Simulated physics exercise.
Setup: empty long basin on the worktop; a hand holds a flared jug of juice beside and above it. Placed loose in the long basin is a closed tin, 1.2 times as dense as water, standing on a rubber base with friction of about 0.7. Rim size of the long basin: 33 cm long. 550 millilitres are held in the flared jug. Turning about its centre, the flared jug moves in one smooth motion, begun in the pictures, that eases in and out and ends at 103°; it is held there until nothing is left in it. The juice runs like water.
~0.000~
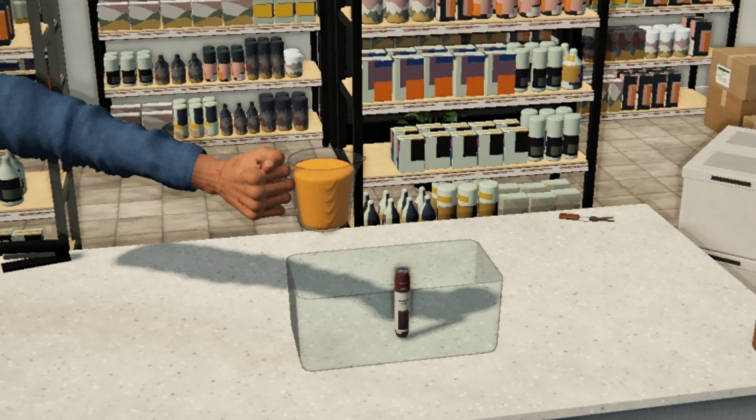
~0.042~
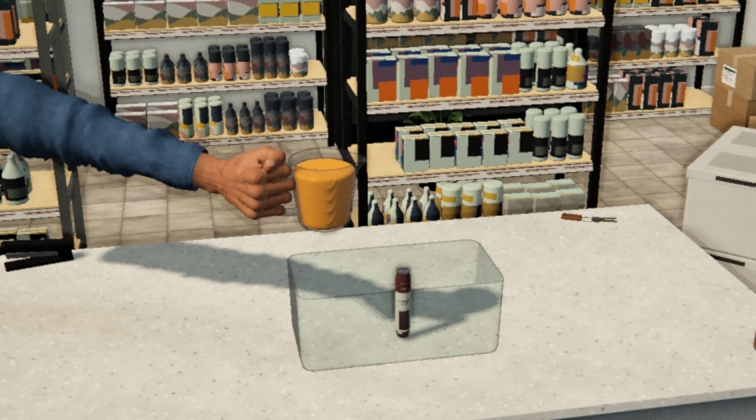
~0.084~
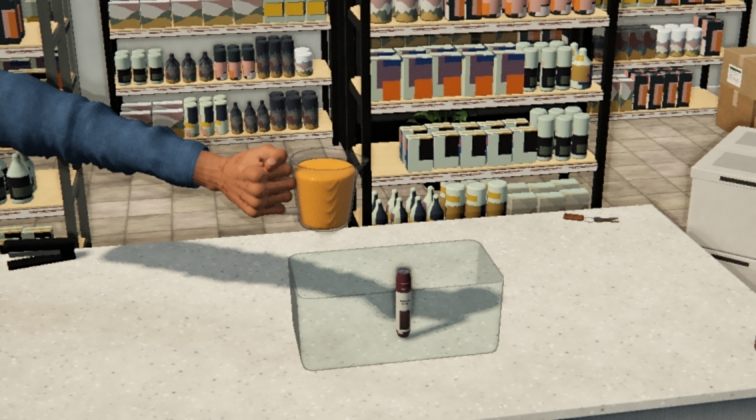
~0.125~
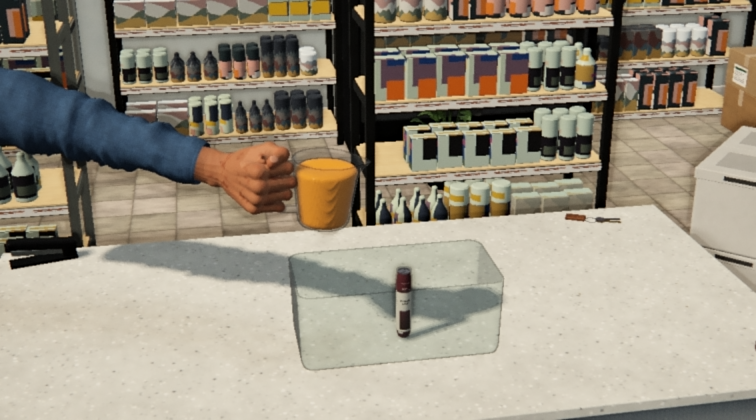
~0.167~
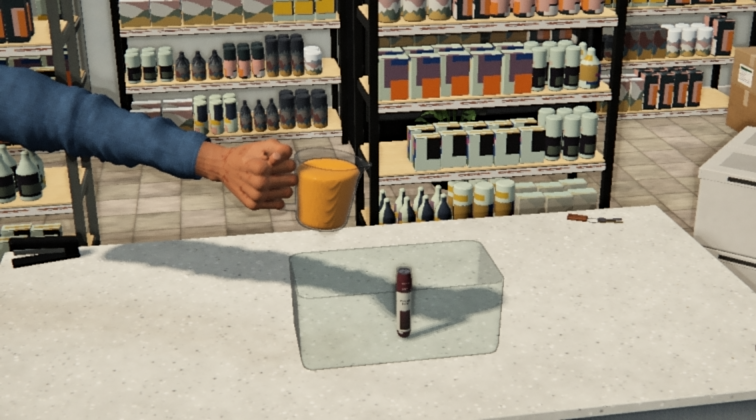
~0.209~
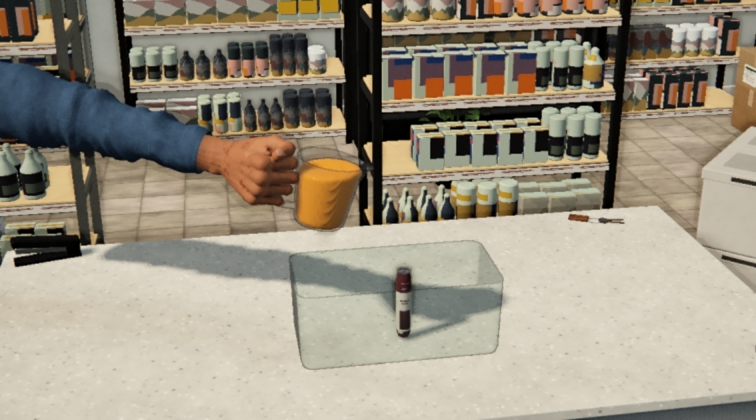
A hand in a blue sleeve reaches in from the left over a pale speckled counter in a shop, seen from slightly above, with shelves of bottles and boxes behind. It holds a clear jug of orange juice above an open, see-through basin containing a small dark red container with a pale label. The jug gradually tilts a little to the right, while the view drifts very slightly.
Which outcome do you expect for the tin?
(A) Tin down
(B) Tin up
The answer is A.
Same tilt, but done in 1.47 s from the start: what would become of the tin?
Tips over.
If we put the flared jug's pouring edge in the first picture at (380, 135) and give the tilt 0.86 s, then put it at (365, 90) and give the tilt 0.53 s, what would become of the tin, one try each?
Run one: It does not tip. Run two: It does not tip.
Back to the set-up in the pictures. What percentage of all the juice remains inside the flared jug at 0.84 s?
What remains is about 16 percent of it all.
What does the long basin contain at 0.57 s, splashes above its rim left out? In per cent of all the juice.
Roughly 6 percent of it.
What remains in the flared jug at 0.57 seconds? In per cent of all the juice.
I'd estimate some 72 % remains.
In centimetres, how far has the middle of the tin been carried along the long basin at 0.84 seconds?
The tin is about 0 cm from where it started.
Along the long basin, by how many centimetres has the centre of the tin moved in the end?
8.5 cm.
By 0.57 s the tilt is 70° and 71 per cent is still to pour; the tin stands where it began.
By 0.84 s the tilt is 101° and 17 per cent is still to pour; the tin stands where it began.
By 1.12 s the tilt is 103° and 1 per cent is still to pour; the tin lies on its side.
By 1.43 s the tilt is 103° and 0 per cent is still to pour; the tin lies on its side.
At rest the tin lies on its side.
